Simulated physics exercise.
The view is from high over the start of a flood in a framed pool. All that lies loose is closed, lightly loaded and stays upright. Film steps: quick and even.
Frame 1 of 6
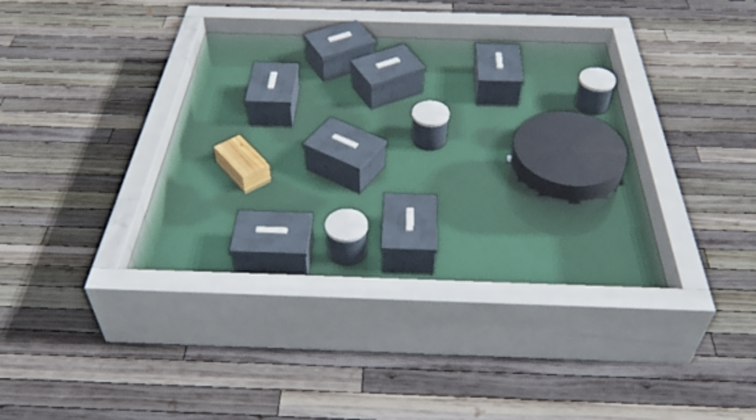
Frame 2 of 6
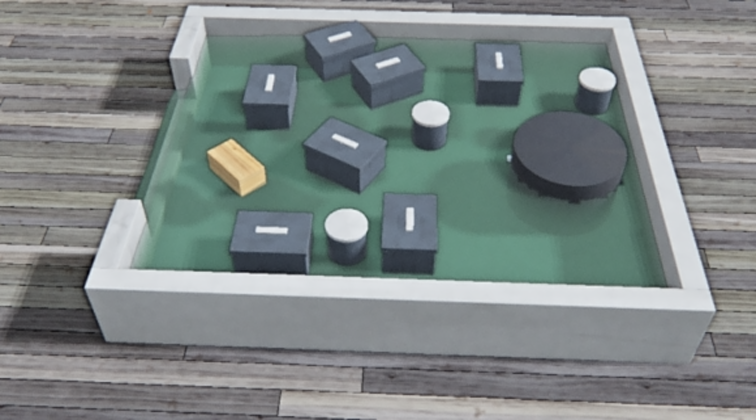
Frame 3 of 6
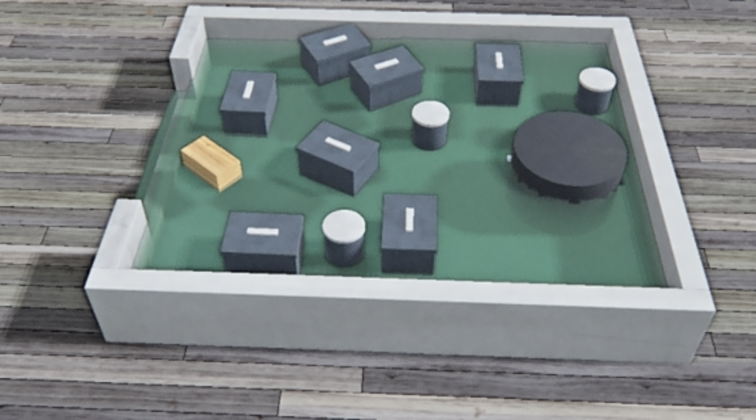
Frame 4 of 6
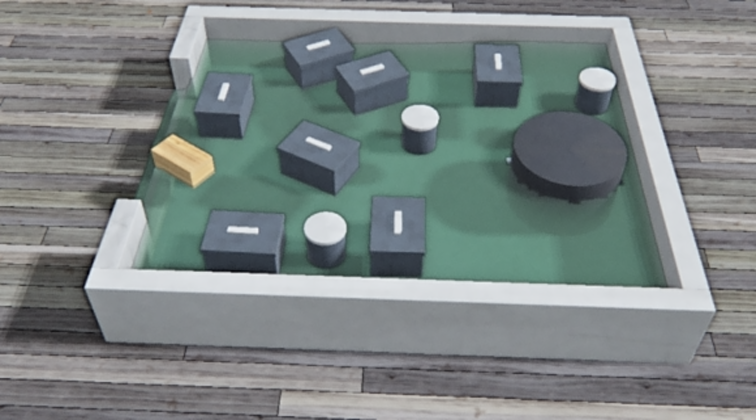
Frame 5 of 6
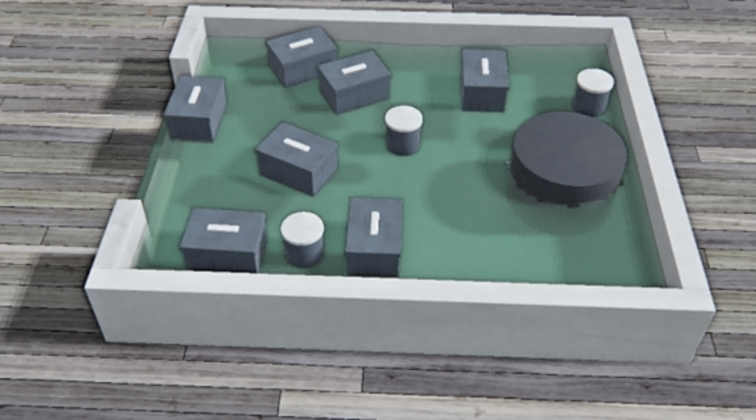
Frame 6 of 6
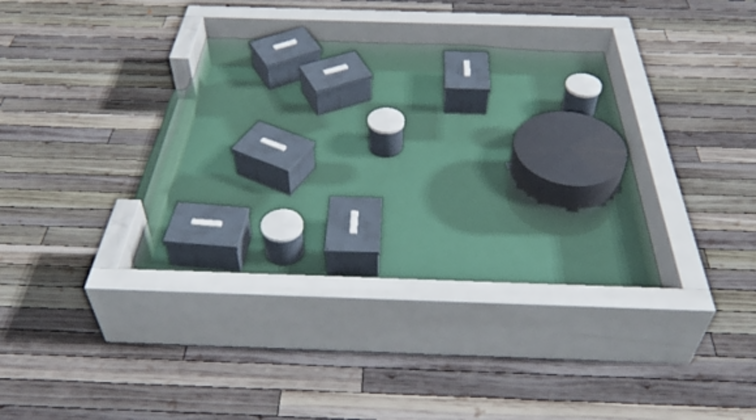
A gap opens in the pool's left wall, and floating boxes drift left, two leaving through it.
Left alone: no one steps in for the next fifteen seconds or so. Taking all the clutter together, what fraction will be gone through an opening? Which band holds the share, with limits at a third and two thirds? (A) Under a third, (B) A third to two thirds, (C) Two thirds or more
(C) Two thirds or more.
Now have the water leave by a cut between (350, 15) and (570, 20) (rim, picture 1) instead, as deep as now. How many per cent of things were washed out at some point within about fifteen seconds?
60 per cent or so.
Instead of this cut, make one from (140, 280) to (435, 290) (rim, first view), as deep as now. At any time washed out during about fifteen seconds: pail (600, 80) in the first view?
Remains.
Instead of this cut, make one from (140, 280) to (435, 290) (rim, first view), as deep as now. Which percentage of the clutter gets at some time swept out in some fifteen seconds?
70 %.
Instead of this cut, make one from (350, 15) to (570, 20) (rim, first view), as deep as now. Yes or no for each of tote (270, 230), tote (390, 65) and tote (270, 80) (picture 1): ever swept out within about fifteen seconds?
Object one: Remains; object two: Leaves; object three: Leaves.
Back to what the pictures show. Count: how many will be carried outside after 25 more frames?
Total: 9.
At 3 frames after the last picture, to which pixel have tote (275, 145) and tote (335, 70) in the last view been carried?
Roughly at (206, 143) and (292, 77).
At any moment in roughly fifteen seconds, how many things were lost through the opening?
That works out to 9.
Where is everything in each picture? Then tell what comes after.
In the first frame, a tote at (345, 142) floats; a tote at (272, 232), afloat; 0 of 11 have shifted.
In the second frame, a tote at (345, 142), afloat; a tote at (272, 232), afloat; 0 of 11 have shifted.
In the third frame, a tote at (338, 146), afloat, close to its start; a tote at (263, 233), afloat, close to its start; 3 of 11 have shifted.
In the fourth frame, a tote at (319, 145) floats, close to its start; a tote at (243, 232), afloat, close to its start; 9 of 11 have shifted.
In the fifth frame, a tote at (297, 146), afloat, close to its start; a tote at (223, 230), afloat, close to its start; 10 of 11 have shifted.
In the sixth frame, a tote at (273, 146), afloat, a stride from its start; a tote at (207, 224), afloat, a stride from its start; 11 of 11 have shifted.
A moment on, 2 of 11 are out; 9 afloat.
Next, 7 of 11 are out; 4 afloat.
Later, 9 of 11 are out; 2 afloat.
In the end, 9 of 11 are out; 2 afloat.
